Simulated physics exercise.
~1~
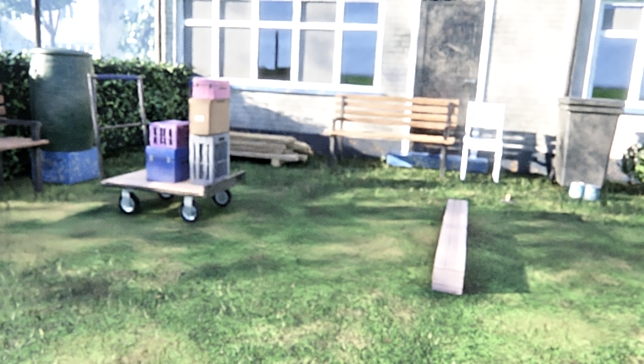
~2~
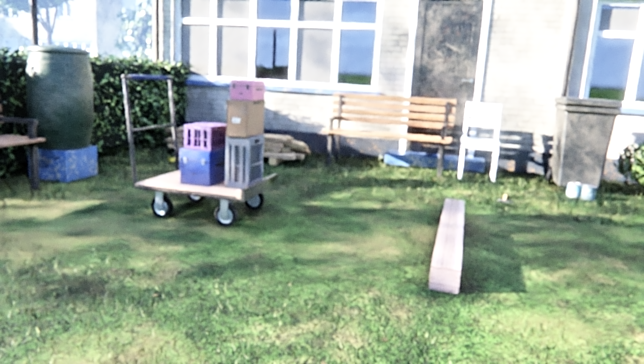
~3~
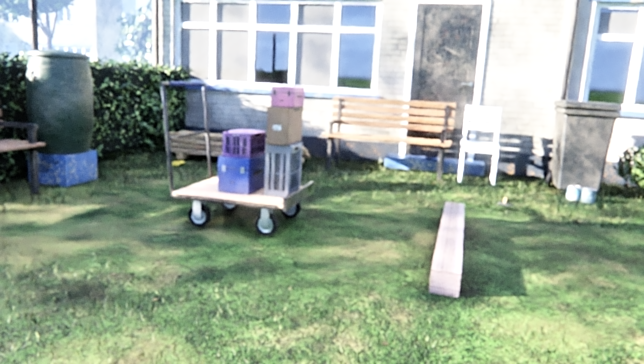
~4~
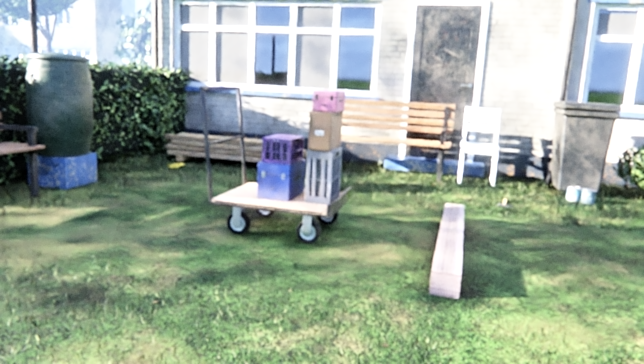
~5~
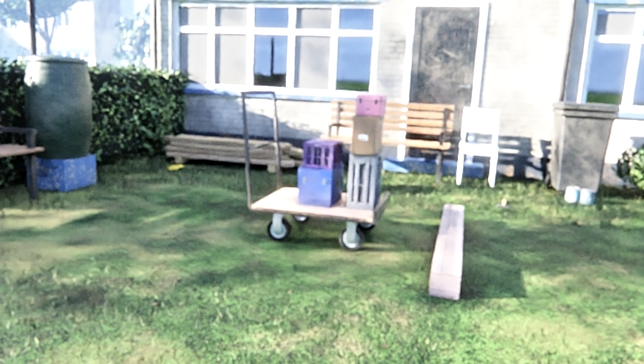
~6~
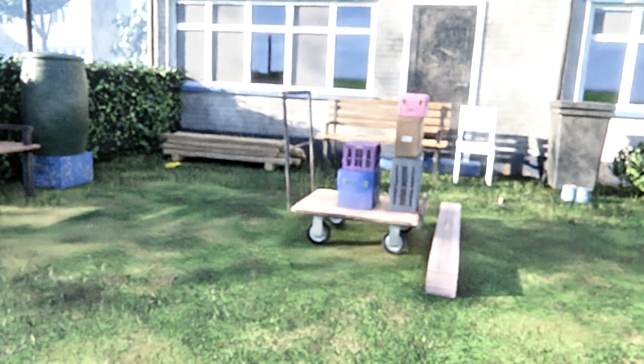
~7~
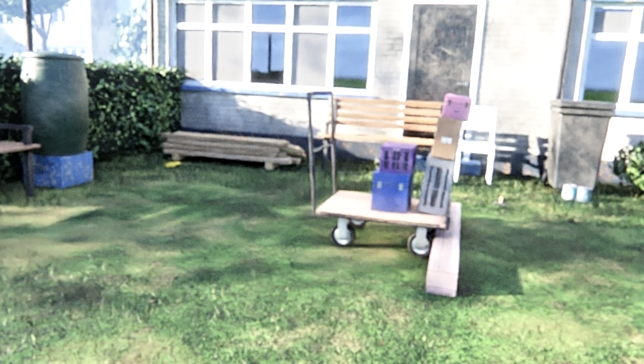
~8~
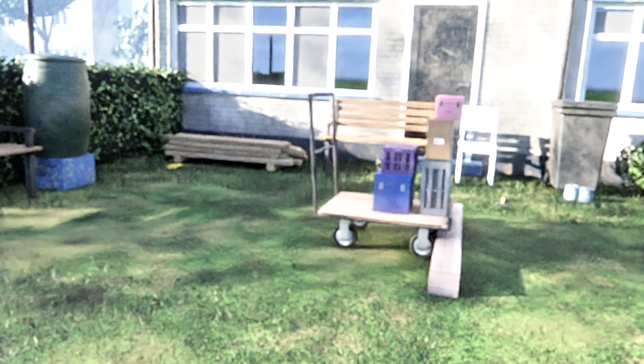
In this clip, a flat trolley stacked with crates, boxes and a pink toolbox on top rolls right across a lawn and stops at a low kerb. The tall stack tips rightward over the front, then settles back upright, with the load still on the deck.
